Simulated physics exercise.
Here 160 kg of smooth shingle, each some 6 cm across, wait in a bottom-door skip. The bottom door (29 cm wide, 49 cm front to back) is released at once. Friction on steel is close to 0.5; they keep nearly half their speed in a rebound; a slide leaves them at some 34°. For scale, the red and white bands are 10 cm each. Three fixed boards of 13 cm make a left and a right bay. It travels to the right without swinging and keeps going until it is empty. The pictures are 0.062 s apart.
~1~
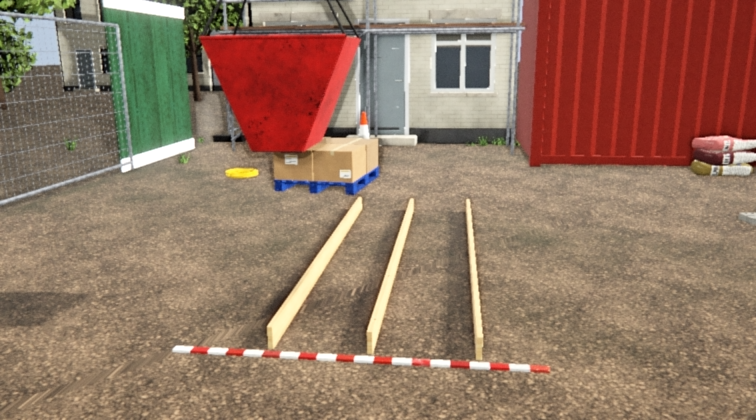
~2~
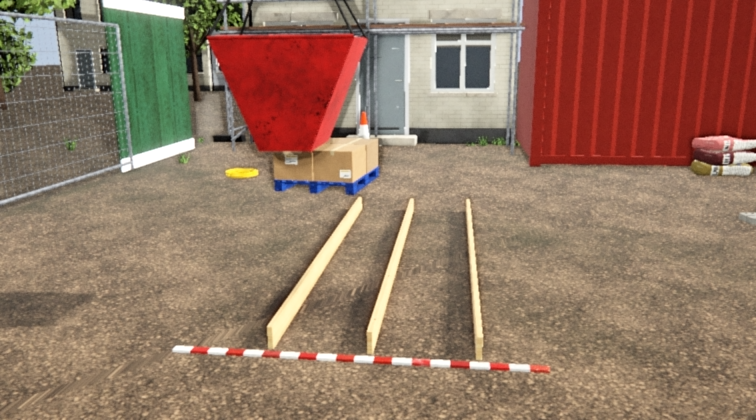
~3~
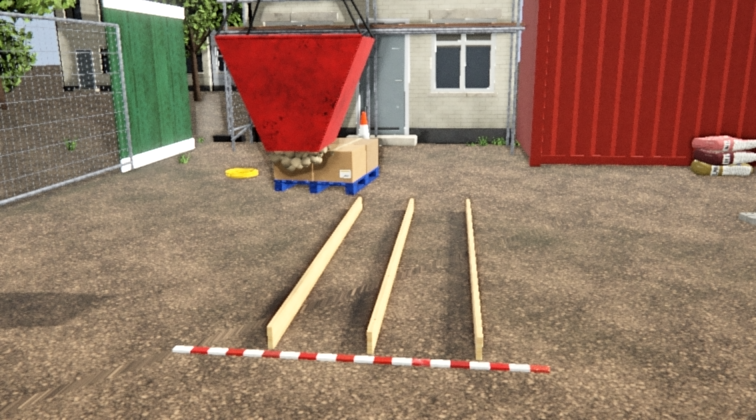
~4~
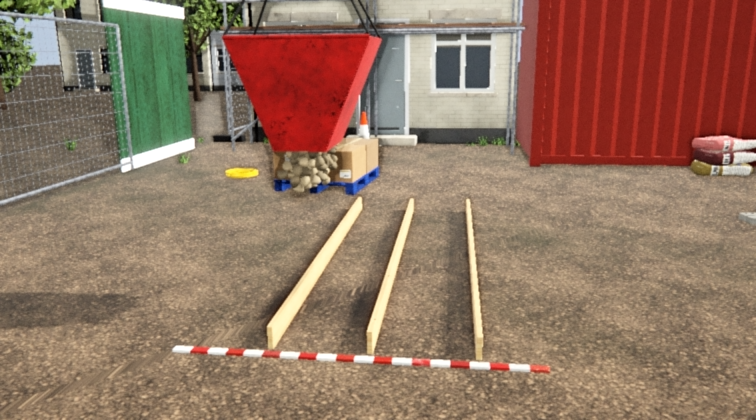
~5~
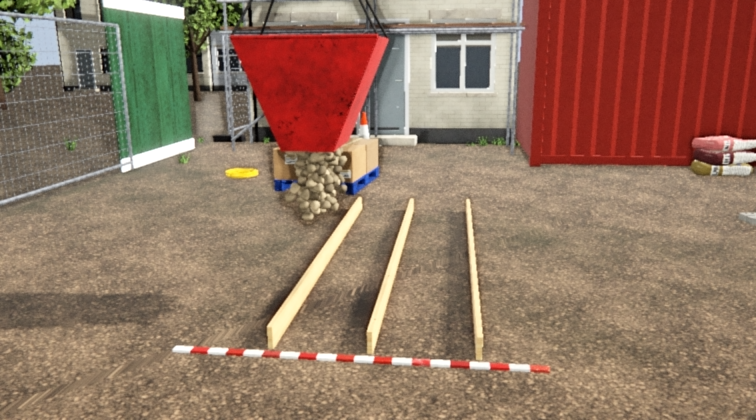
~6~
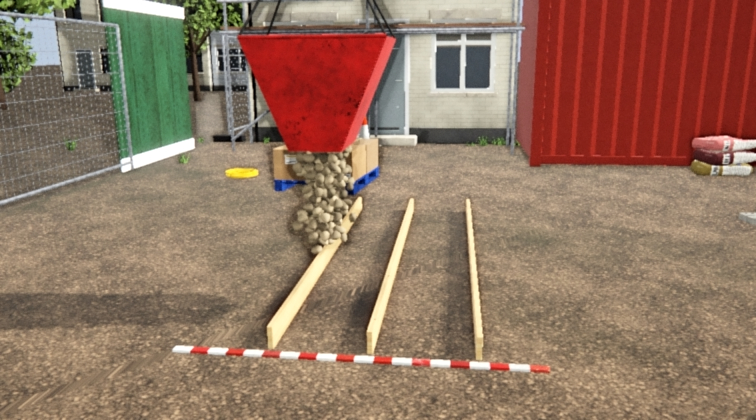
The footage shows a red skip drifting slowly to the right above a dirt yard with three wooden boards laid out, then rounded stones begin pouring from its bottom, the stream lengthening downward near the left board.
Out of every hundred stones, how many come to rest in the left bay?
Roughly 49 per cent ends in the left bay.
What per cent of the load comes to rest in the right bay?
Near 50 in a hundred.
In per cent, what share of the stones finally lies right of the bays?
Near 0 in a hundred.
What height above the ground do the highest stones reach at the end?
About 18 cm.
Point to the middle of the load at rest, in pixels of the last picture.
Their middle is at about (389, 304).
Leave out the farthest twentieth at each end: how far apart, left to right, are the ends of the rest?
Roughly 100 cm.
Then, 0.4 s after the last picture, 18 % in the bottom-door skip, 70 % falling or lying in the left bay, 12 % falling or lying in the right bay; the stones farthest right are at (406, 292).
Then, 0.8 s after the last picture, 0 % in the bottom-door skip, 49 % falling or lying in the left bay, 51 % falling or lying in the right bay; the stones farthest right are at (470, 295).
Then, 1.4 s after the last picture, 0 % in the bottom-door skip, 49 % falling or lying in the left bay, 50 % falling or lying in the right bay, 1 % falling or lying right of the bays; the stones farthest right are at (495, 295).
Then, 2.3 s after the last picture, 0 % in the bottom-door skip, 49 % falling or lying in the left bay, 50 % falling or lying in the right bay, 1 % falling or lying right of the bays; the stones farthest right are at (497, 294).
Then, 4.2 s after the last picture, 0 % in the bottom-door skip, 49 % in the left bay, 50 % in the right bay, 1 % right of the bays; the stones farthest right are at (497, 294).
